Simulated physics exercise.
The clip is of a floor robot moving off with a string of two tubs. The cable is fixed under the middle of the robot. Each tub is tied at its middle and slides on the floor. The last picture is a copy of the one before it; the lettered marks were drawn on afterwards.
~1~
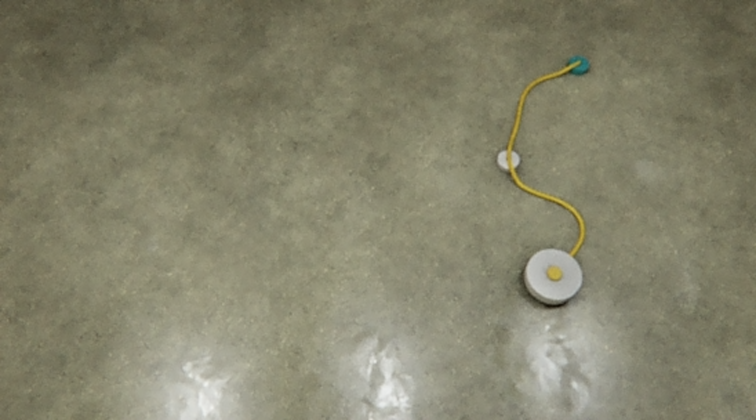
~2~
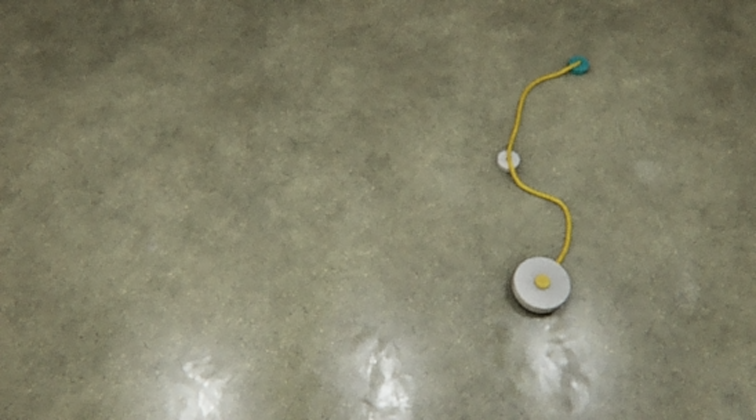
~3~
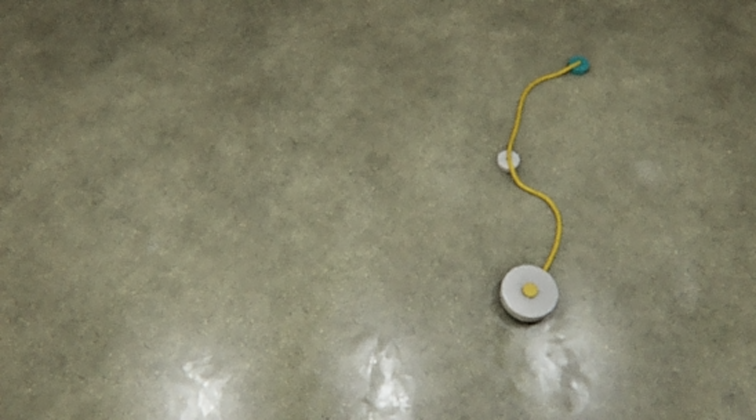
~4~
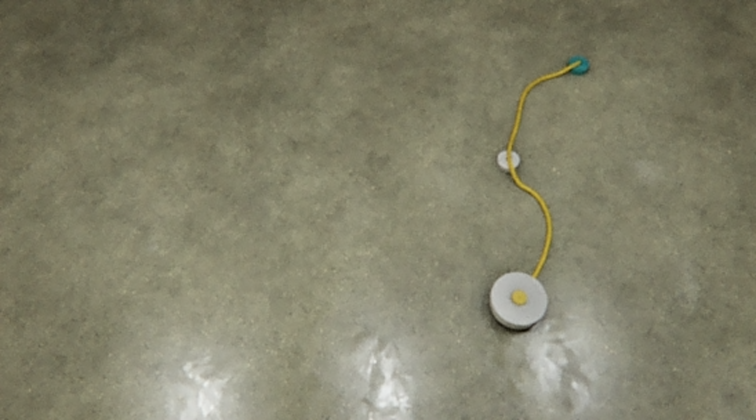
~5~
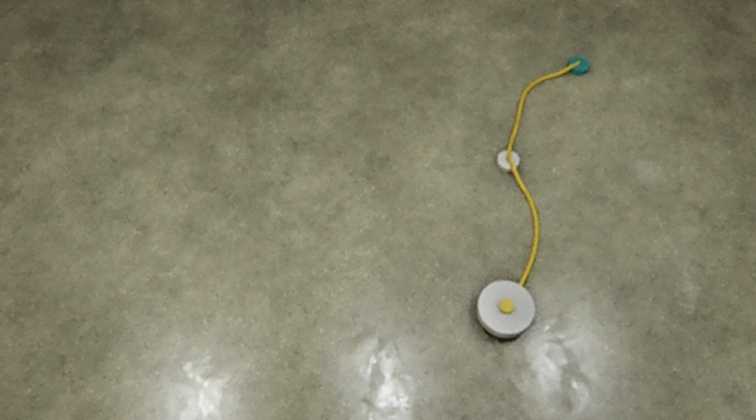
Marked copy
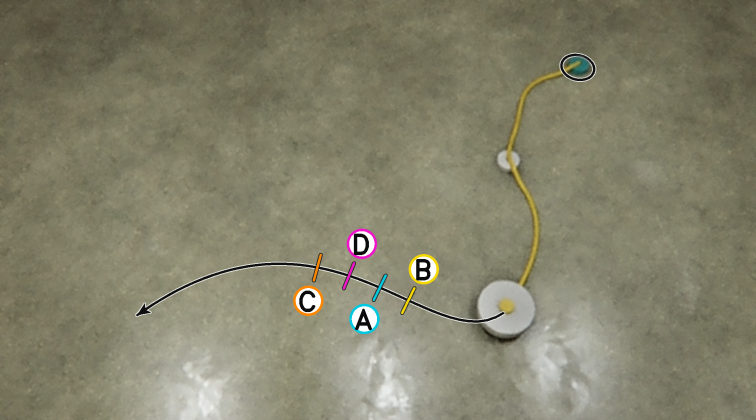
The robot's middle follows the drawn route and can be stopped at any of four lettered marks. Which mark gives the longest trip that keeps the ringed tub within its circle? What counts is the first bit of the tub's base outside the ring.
At A, and not beyond.
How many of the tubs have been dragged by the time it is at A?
One.
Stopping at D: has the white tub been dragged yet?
By then, yes.
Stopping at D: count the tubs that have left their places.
Two.
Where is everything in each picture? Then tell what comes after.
In the first frame, robot (552, 277); turquoise tub (579, 65); white tub (508, 161).
In the second frame, robot (540, 285); turquoise tub (579, 65).
In the third frame, robot (528, 294); turquoise tub (579, 65).
In the fourth frame, robot (517, 301); turquoise tub (579, 65).
In the fifth frame, robot (505, 310); turquoise tub (579, 65); white tub (508, 161).
On the marked copy, A at (380, 288); B at (408, 300); C at (317, 267); D at (349, 276); the ring at (578, 67); the route from (503, 313) via (317, 267) to (137, 315).
With A. Early on, robot (461, 317); turquoise tub (579, 65); white tub (508, 163).
Further on, robot (415, 300); turquoise tub (579, 65); white tub (507, 166).
At the end, robot (380, 284); turquoise tub (578, 66); white tub (502, 171); the ringed tub at the far end is still in its ring.
As for the rest, B is safe but short; C drags the last tub to (565, 83); D drags the last tub to (572, 73).
